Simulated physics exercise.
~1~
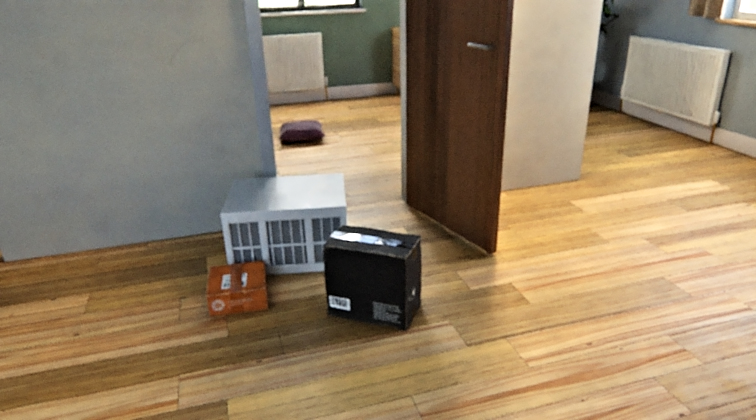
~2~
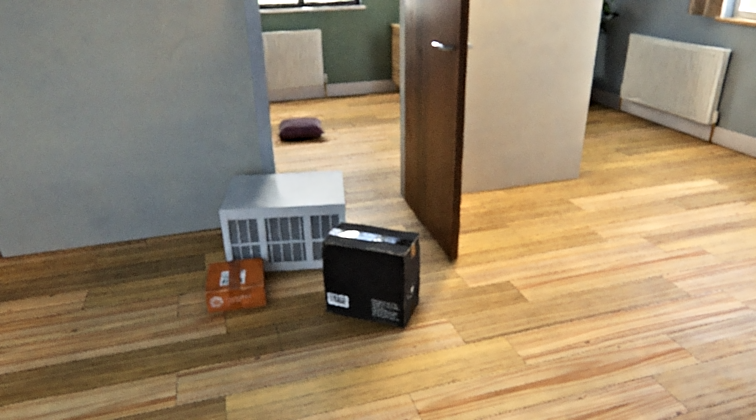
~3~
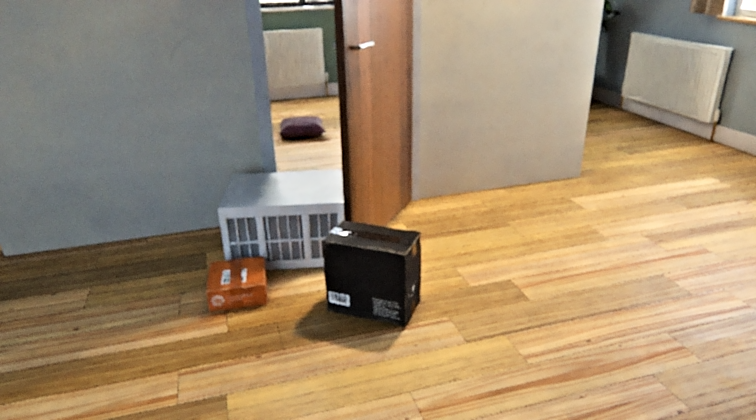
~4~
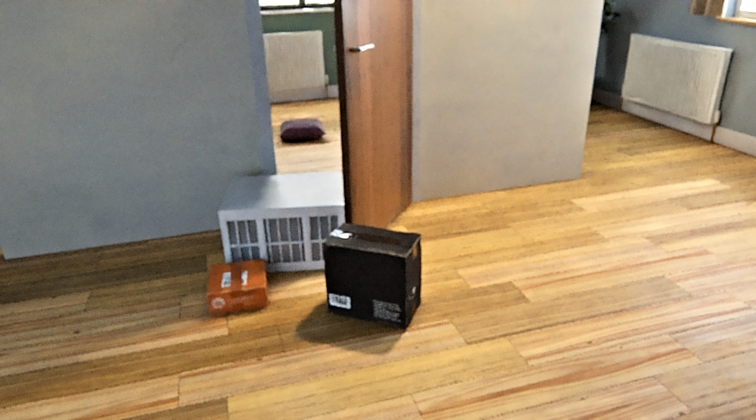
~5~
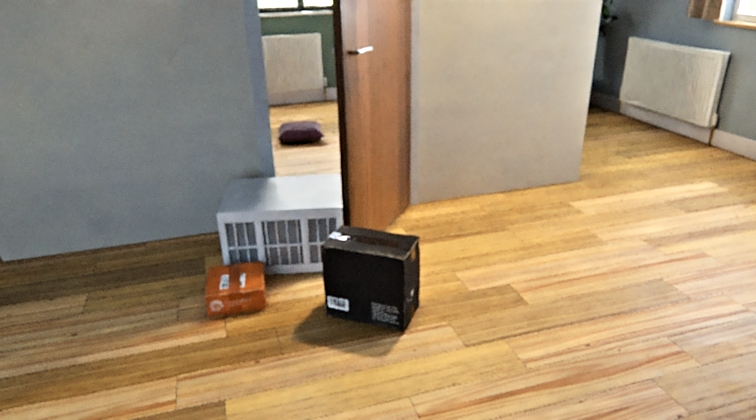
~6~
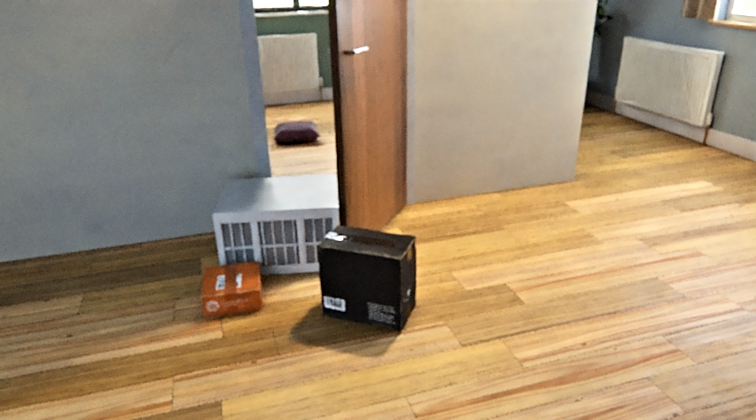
A brown door swings partway toward a white chest and boxes, then stops, still open.
